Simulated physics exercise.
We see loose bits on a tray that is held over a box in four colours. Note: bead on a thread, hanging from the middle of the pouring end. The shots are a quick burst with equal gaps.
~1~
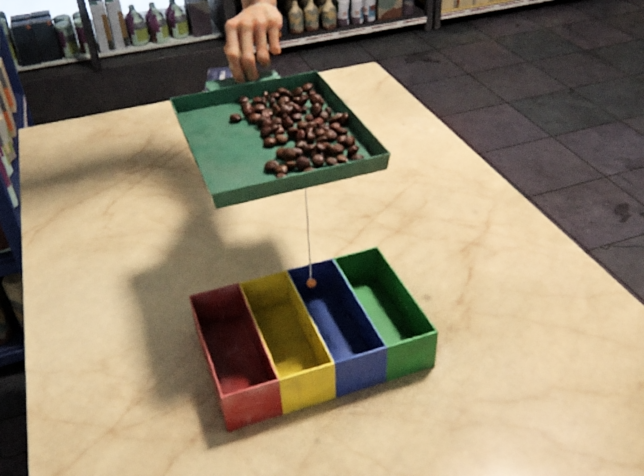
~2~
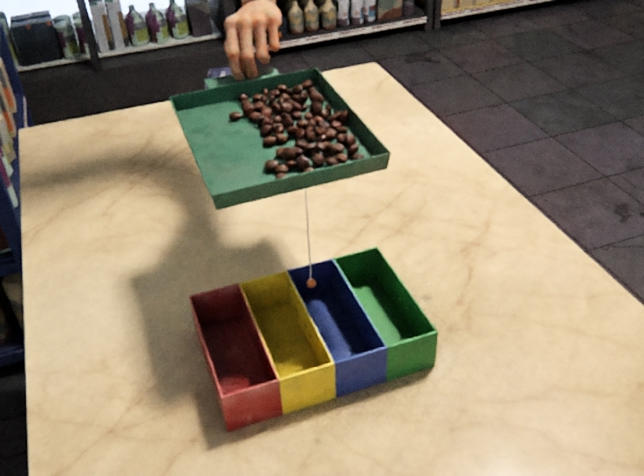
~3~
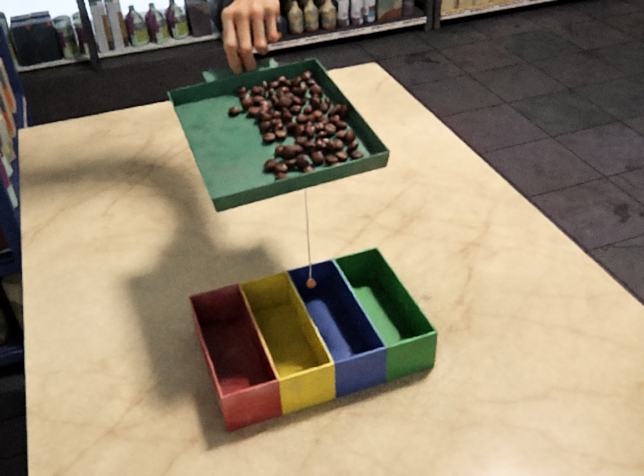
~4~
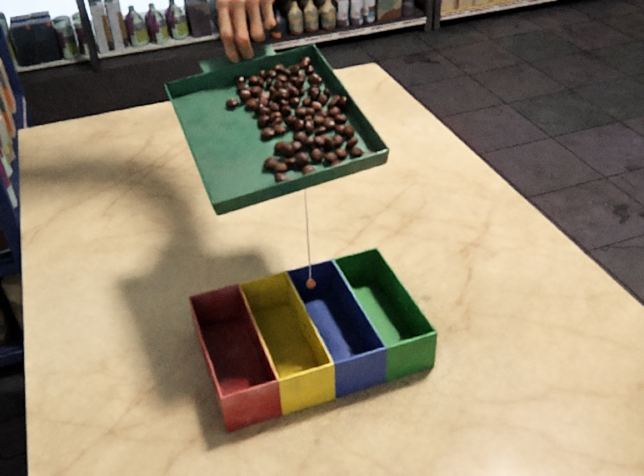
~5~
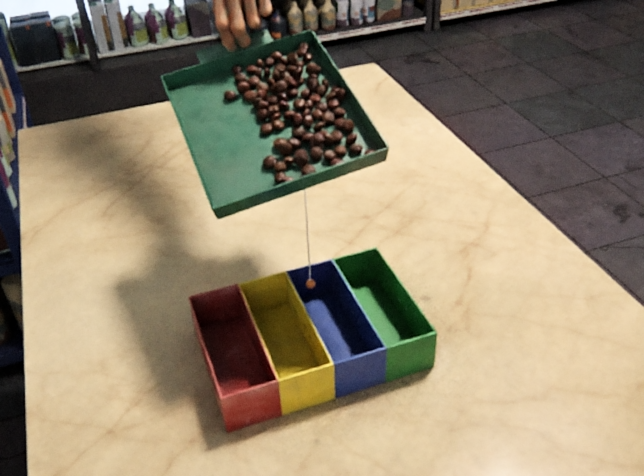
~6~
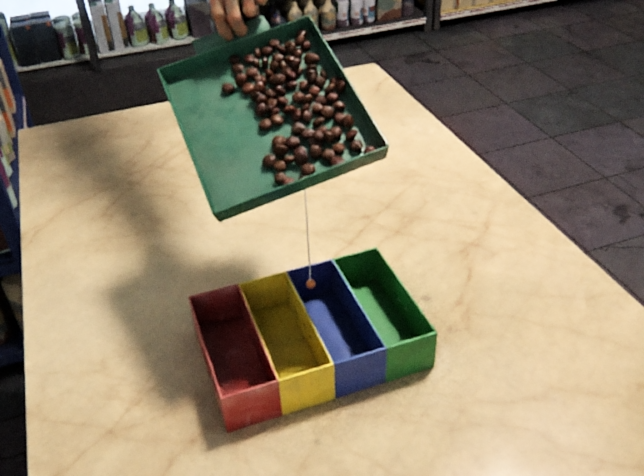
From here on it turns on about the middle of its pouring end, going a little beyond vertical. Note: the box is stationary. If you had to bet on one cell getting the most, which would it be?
I would bet on the red one.
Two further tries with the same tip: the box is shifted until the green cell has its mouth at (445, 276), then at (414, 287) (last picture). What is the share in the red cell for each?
10 and 70 in a hundred.
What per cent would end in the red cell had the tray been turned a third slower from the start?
It would come out near 70 per cent.
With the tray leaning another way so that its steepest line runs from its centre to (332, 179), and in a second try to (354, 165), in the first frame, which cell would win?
Try 1 - the green cell; try 2 - the green one.
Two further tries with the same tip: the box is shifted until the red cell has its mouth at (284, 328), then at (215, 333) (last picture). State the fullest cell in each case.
First: The red one. Second: That yellow cell.
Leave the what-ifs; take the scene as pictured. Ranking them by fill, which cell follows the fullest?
I'd say yellow takes second place.
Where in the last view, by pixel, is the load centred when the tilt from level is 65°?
In the last view, the load is centred close to (251, 177).
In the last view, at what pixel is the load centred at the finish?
Last view, centre at rest - approx. (238, 358).
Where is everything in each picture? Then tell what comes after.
In the first picture, corners of the pouring end near (214, 192) and (387, 153), level; middle of the load near (303, 126), flat chocolate drops; bead on its thread near (311, 283); red cell near (253, 402); yellow cell near (308, 385); blue cell near (361, 369); green cell near (412, 353).
In the second picture, corners of the pouring end near (214, 193) and (387, 152), level; middle of the load near (303, 124).
In the third picture, corners of the pouring end near (214, 196) and (386, 151), tipped barely, lowest at the left corner; middle of the load near (302, 119).
In the fourth picture, corners of the pouring end near (214, 201) and (386, 148), tipped a little, lowest at the left corner; middle of the load near (301, 112).
In the fifth picture, corners of the pouring end near (214, 206) and (385, 146), tipped clearly, lowest at the left corner; middle of the load near (300, 104).
In the sixth picture, corners of the pouring end near (215, 210) and (385, 145), tipped clearly, lowest at the left corner; middle of the load near (298, 98); red cell near (252, 403); yellow cell near (307, 386); blue cell near (360, 369); green cell near (411, 354).
Shortly afterwards, tray tipped steeply; all but a few on the tray; only a few falling or outside the box.
Next, tray tipped past a quarter turn; near a third on the tray; near half in the red cell; a little in the yellow cell; a little falling or outside the box.
Some moments later, tray tipped past a quarter turn; near two thirds in the red cell; near a quarter in the yellow cell; a little falling or outside the box.
In the end, tray tipped past a quarter turn; near two thirds in the red cell; near a quarter in the yellow cell; none at all in the blue cell; none at all in the green cell; a little outside the box.
